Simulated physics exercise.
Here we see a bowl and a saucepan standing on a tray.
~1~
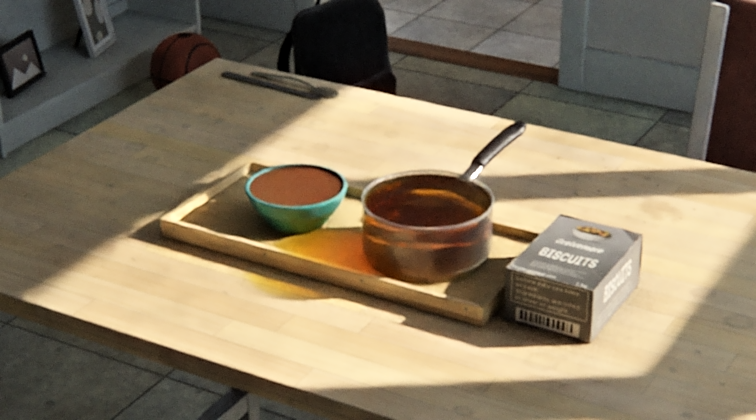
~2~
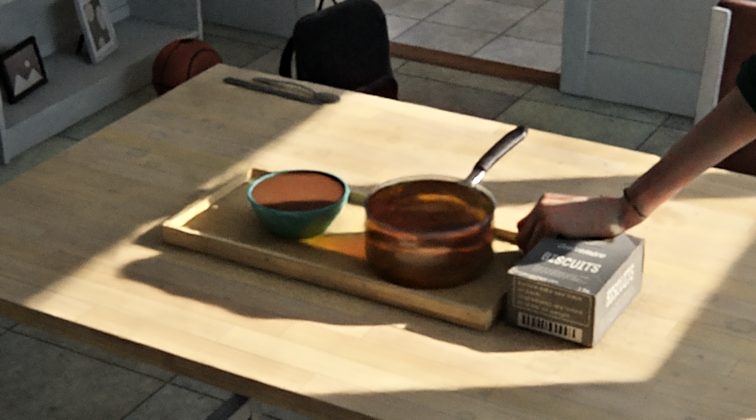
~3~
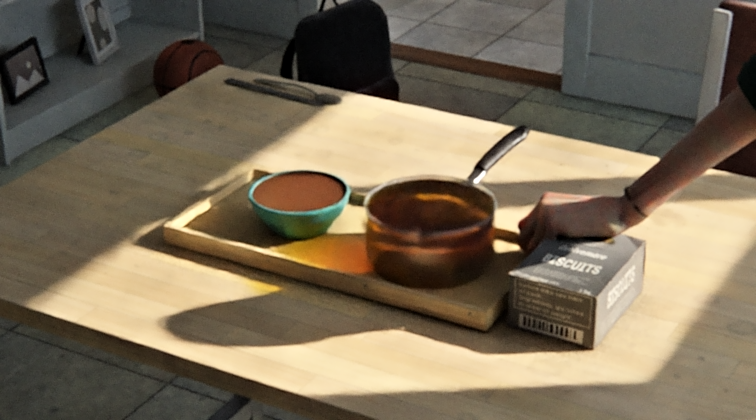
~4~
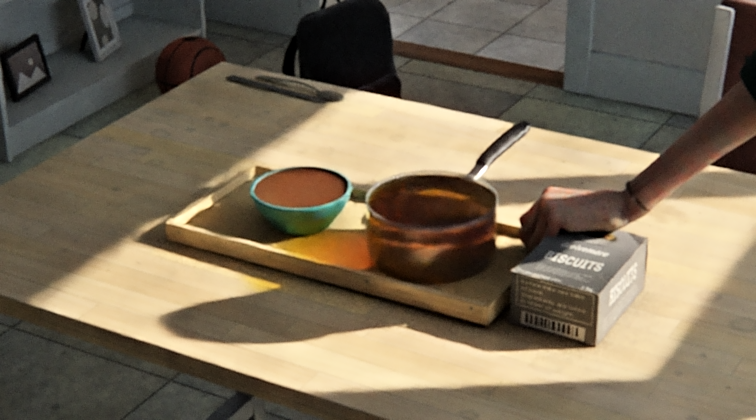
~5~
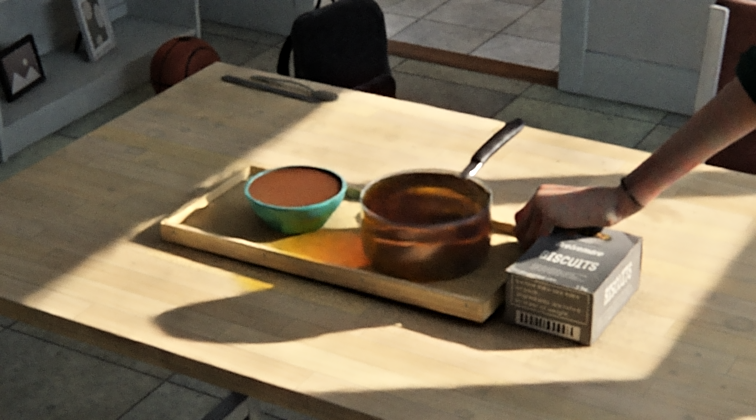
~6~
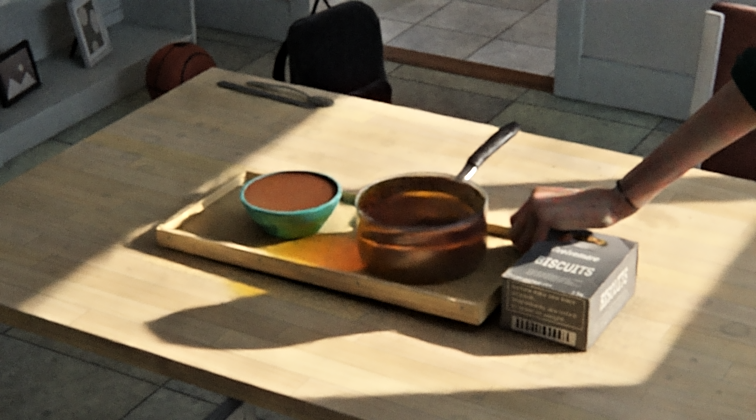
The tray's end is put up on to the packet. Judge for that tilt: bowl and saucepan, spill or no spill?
Bowl: Brims over; saucepan: Brims over.
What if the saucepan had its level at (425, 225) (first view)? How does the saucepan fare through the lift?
It keeps every drop.
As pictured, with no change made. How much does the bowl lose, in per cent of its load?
About 22%.
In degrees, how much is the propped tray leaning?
I'd say it's sitting at around 10°.
Next, the tray slopes by about 6°; bowl, it has slopped over; saucepan, it has slopped over.
After that, the tray slopes by about 11°; bowl, it has slopped over; saucepan, it has slopped over.
Finally, the tray slopes by about 10°, resting on the packet; bowl, it has slopped over; saucepan, it has slopped over.
